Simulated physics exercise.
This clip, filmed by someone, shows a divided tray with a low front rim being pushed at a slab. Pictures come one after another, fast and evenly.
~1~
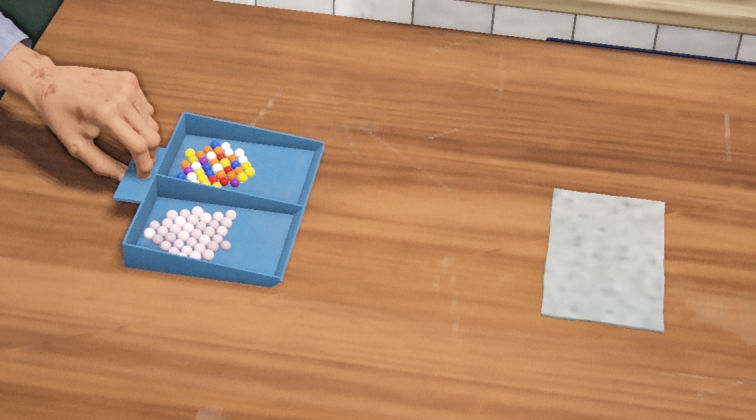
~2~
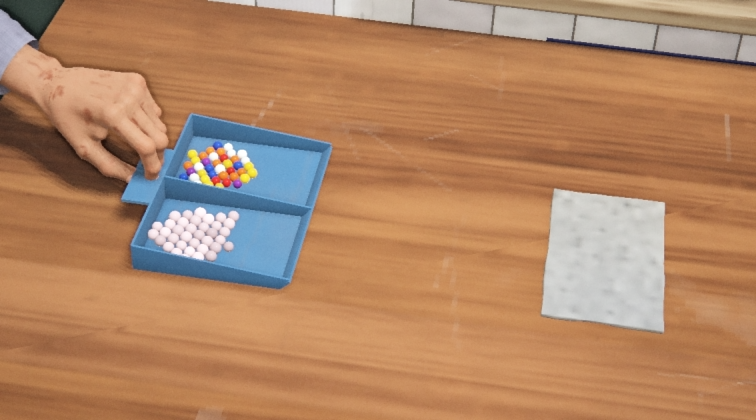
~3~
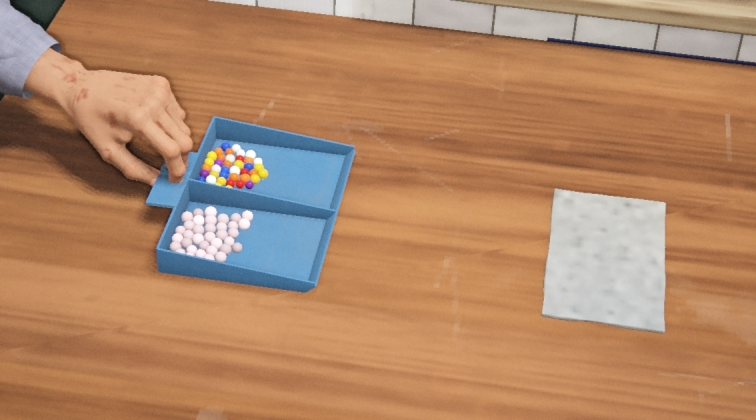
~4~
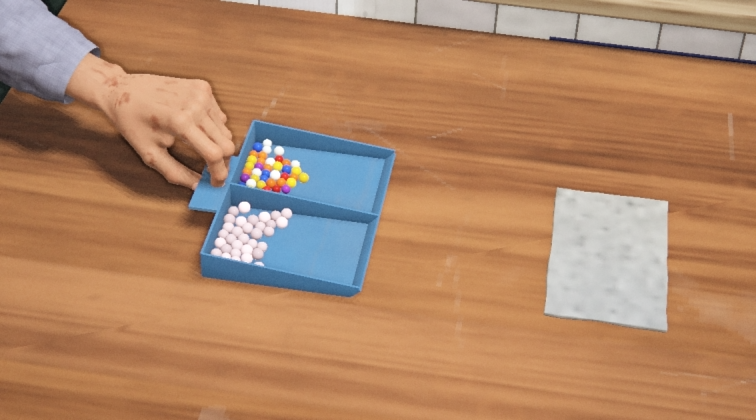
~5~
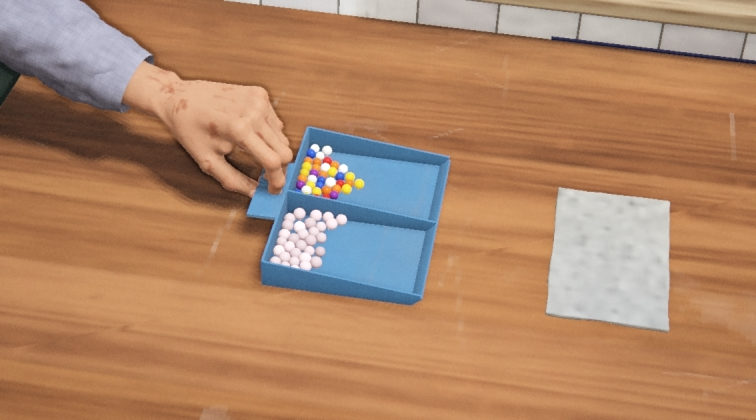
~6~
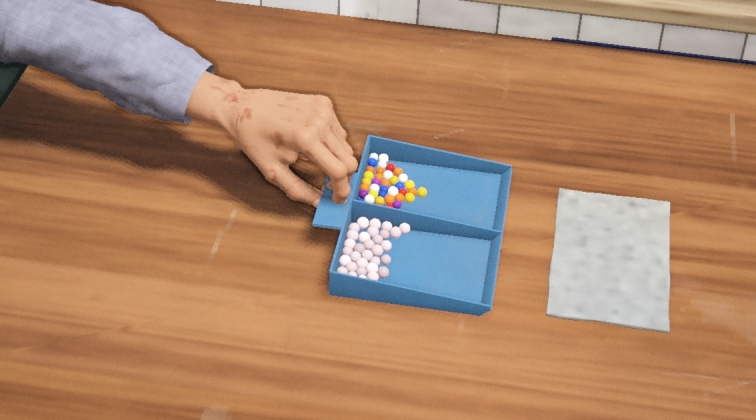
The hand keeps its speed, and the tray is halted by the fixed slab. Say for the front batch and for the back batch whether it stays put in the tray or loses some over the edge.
The front batch loses some over the edge, the back batch loses some over the edge.
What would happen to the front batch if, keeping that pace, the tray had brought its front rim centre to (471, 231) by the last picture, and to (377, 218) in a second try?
Okay, first it loses some out the front, and then it keeps all its pieces in.
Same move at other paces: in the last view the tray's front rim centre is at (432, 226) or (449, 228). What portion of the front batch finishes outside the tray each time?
Close to 20 in a hundred the first time, close to 30 in a hundred the second.
Then, 0.03 s after the last picture, tray still sliding, front rim near (531, 239); front batch all inside; back batch all inside.
Then, 0.16 s after the last picture, tray stopped at the slab; front batch about a quarter out of the tray; back batch a small part out of the tray.
Then, 0.37 s after the last picture, tray stopped at the slab; front batch about half out of the tray; back batch about half out of the tray.
By the end, tray stopped at the slab; front batch about half out of the tray; back batch about half out of the tray.
